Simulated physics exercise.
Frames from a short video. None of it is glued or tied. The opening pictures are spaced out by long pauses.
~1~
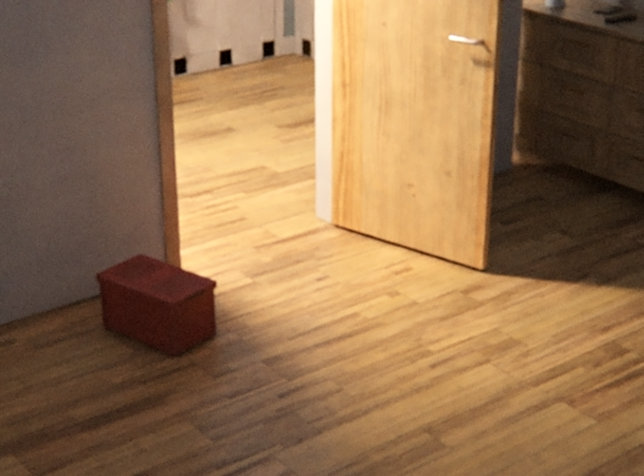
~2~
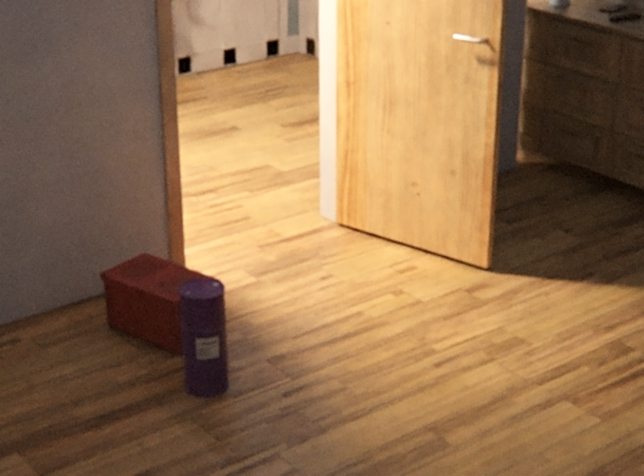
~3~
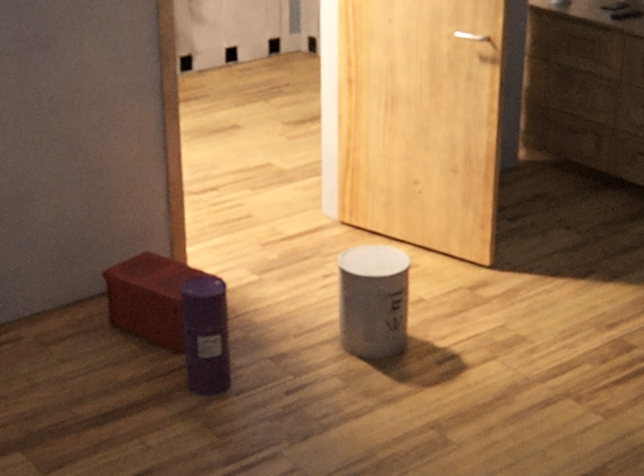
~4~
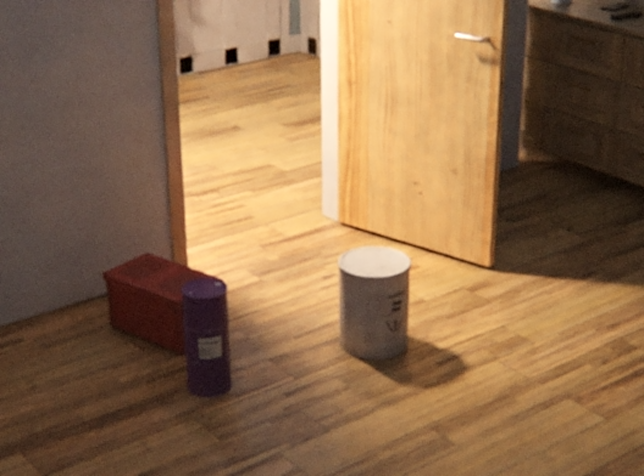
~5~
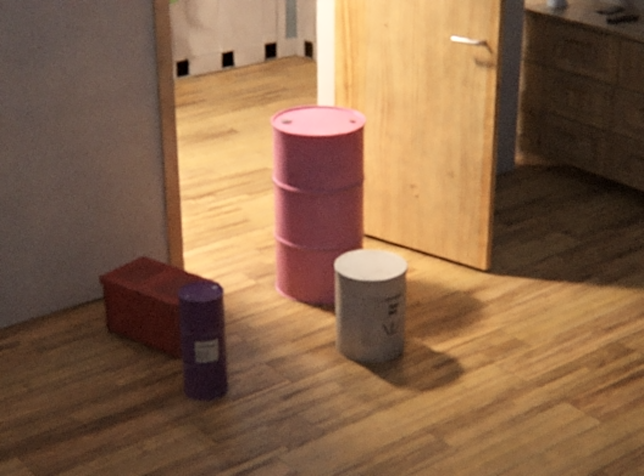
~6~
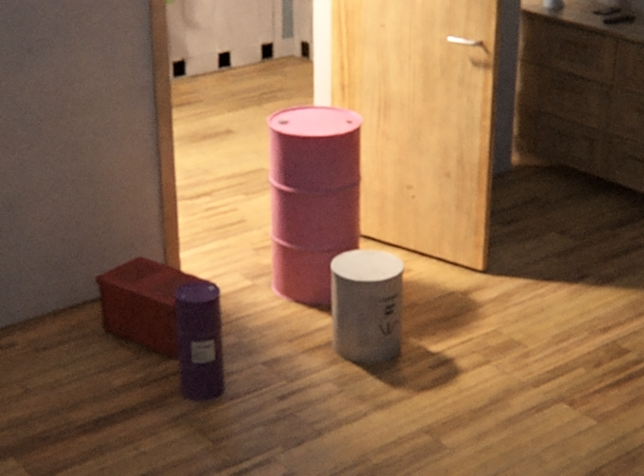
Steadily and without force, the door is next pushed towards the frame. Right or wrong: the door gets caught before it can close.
Right.
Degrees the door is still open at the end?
Open angle: About 65°.
Then, 0.40 s past the last view, door at 98°.
Then, 0.70 s past the last view, door at 85°.
Then, 0.90 s past the last view, door at 76°.
Then, 1.10 s past the last view, door at 65°.
Finally, door at 63°; all 4 still in place. Final places as the last picture's camera would see them, pink drum near (312, 205).
